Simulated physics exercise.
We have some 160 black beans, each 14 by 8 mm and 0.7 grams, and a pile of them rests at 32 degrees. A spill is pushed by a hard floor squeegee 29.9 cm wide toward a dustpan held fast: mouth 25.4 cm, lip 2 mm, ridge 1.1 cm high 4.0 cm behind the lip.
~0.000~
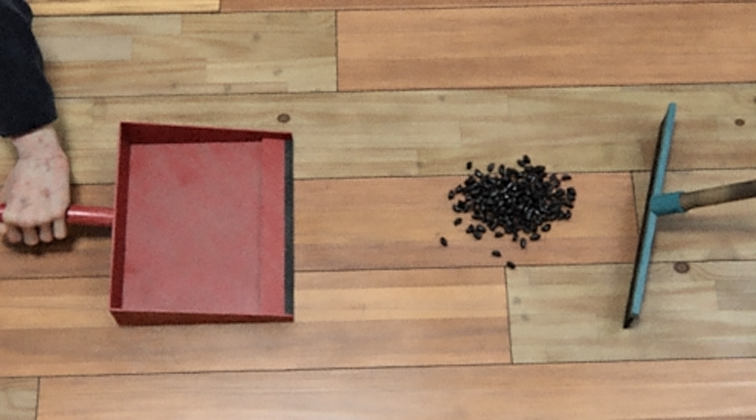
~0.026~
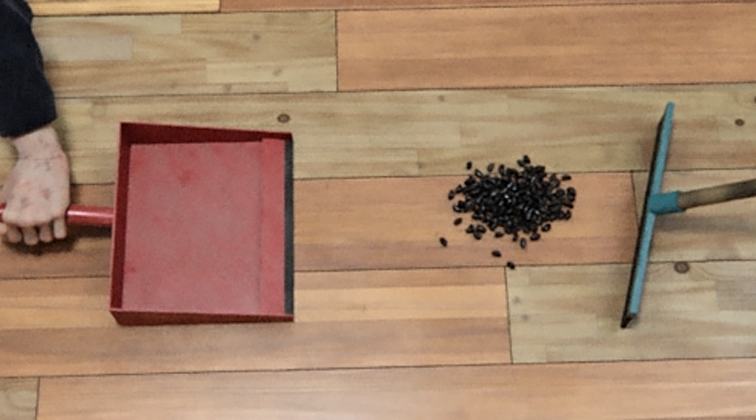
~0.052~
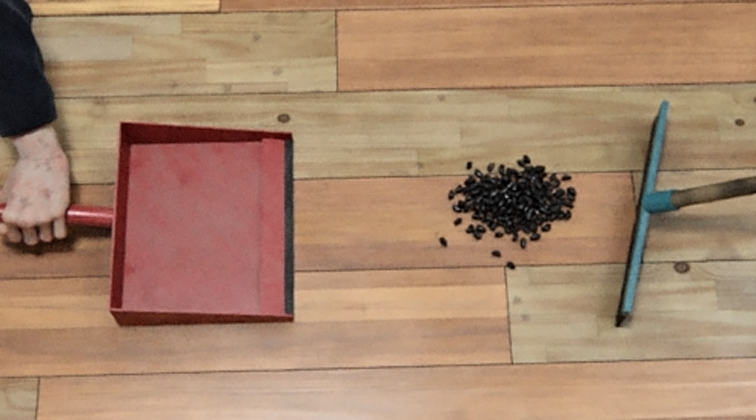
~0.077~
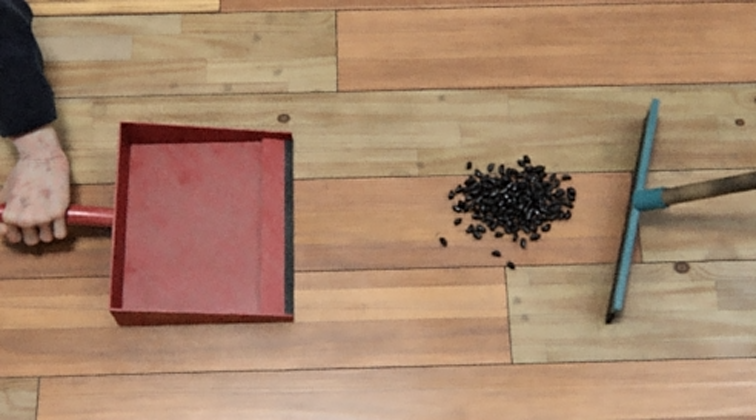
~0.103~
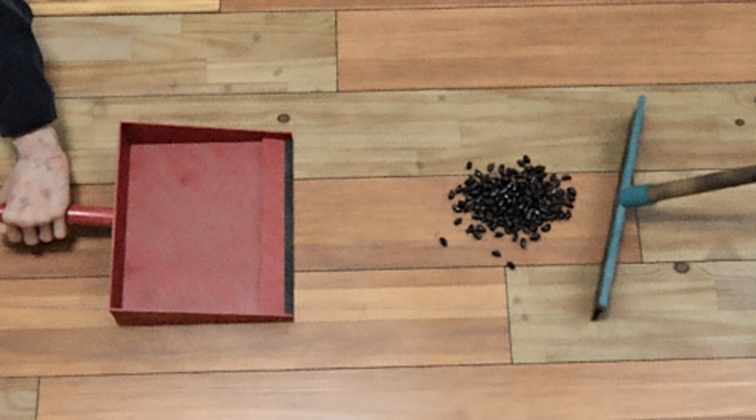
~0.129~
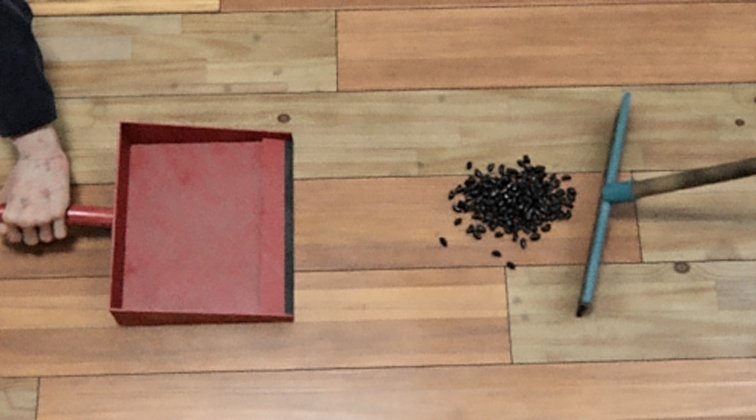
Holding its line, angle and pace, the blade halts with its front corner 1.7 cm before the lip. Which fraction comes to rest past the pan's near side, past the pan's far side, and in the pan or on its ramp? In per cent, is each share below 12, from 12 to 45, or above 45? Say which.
Past the pan's near side: Below 12; past the pan's far side: From 12 to 45; in the pan or on its ramp: From 12 to 45.
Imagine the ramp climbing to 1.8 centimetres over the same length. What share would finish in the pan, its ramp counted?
Estimate: About 20 in a hundred.
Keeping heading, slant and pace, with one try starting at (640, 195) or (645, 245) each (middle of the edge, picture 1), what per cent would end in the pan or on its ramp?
Close to 20 in a hundred, then close to 15 in a hundred.
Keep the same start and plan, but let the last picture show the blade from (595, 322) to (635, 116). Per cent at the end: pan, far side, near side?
Pan 5, far 10, near 0.
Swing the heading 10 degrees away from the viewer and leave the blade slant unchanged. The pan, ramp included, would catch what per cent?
Roughly 15 per cent would finish in the pan or on its ramp.
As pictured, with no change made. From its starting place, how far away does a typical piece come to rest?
Near 30 cm.
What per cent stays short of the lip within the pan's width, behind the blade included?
40 %.
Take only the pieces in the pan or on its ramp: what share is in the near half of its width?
Around 0 in a hundred.
After 0.36 s, middle of the blade 23 cm from the lip; 0 % over the lip, far side 5 %, near side 0 %.
After 0.52 s, middle of the blade 12 cm from the lip; 0 % over the lip, far side 25 %, near side 0 %.
Then, at 0.80 s, middle of the blade 6 cm from the lip; 25 % over the lip, far side 40 %, near side 0 %.
In the end, at 3.1 s, near side 0 %, far side 40 %, pan 20 %, in front of the lip or behind the blade 40 %.
